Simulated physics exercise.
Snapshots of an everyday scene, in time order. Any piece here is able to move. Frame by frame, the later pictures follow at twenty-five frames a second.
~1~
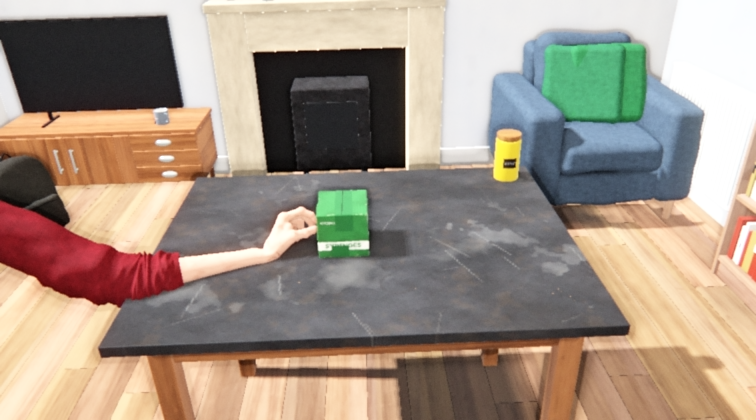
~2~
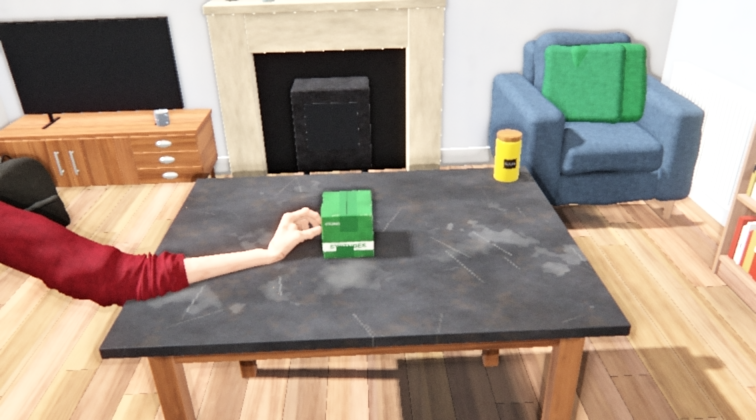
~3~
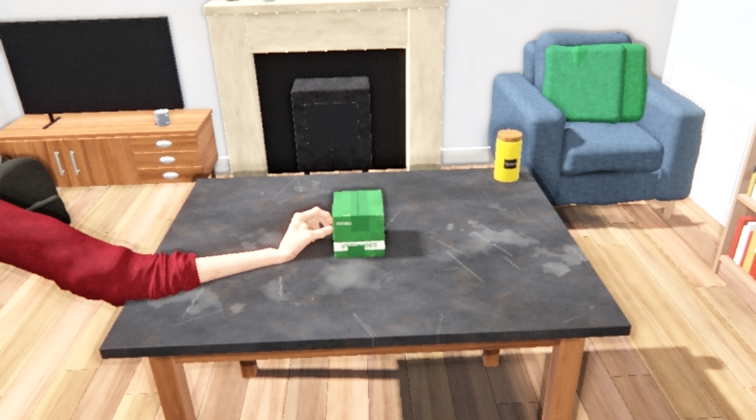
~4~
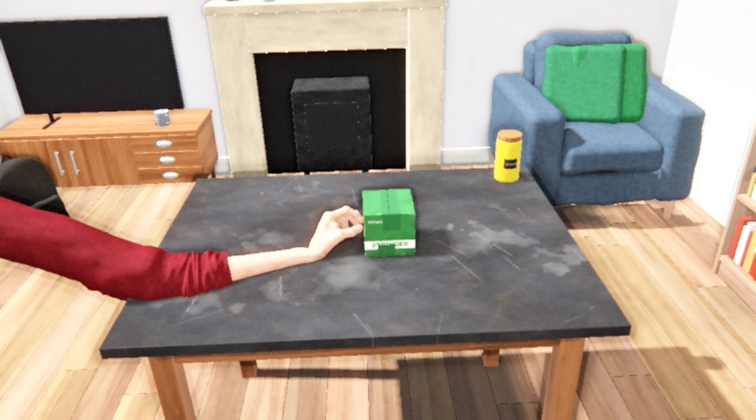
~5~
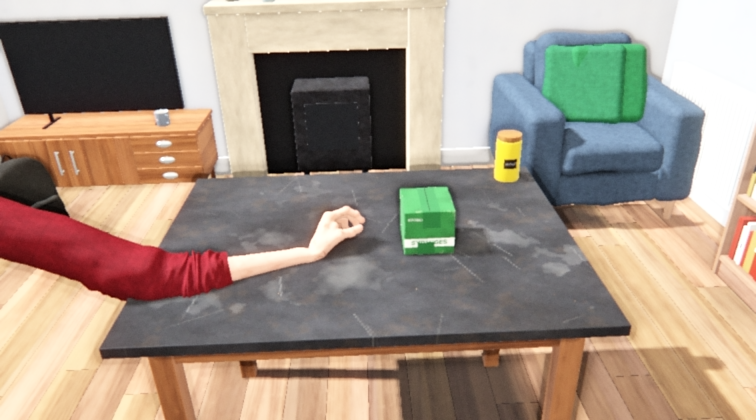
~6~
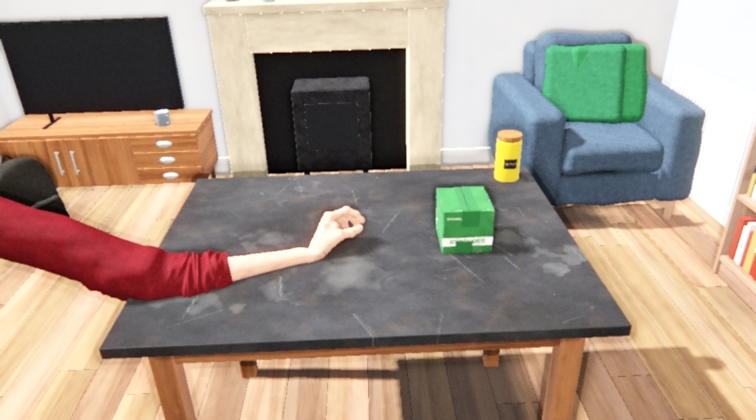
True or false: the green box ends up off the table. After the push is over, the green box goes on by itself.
True.
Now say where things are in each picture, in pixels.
In the first picture, under the hand; green box (343, 223).
In the second picture, under the hand; green box (348, 224).
In the third picture, under the hand; green box (359, 224).
In the fourth picture, green box (388, 222).
In the fifth picture, green box (426, 220) slid about its own width.
In the sixth picture, green box (464, 220) slid about its own width.
Then, 0.20 s after the last picture, green box now off the table.
Then, 0.50 s after the last picture, things are still on the move.
By the end, off the table, green box.
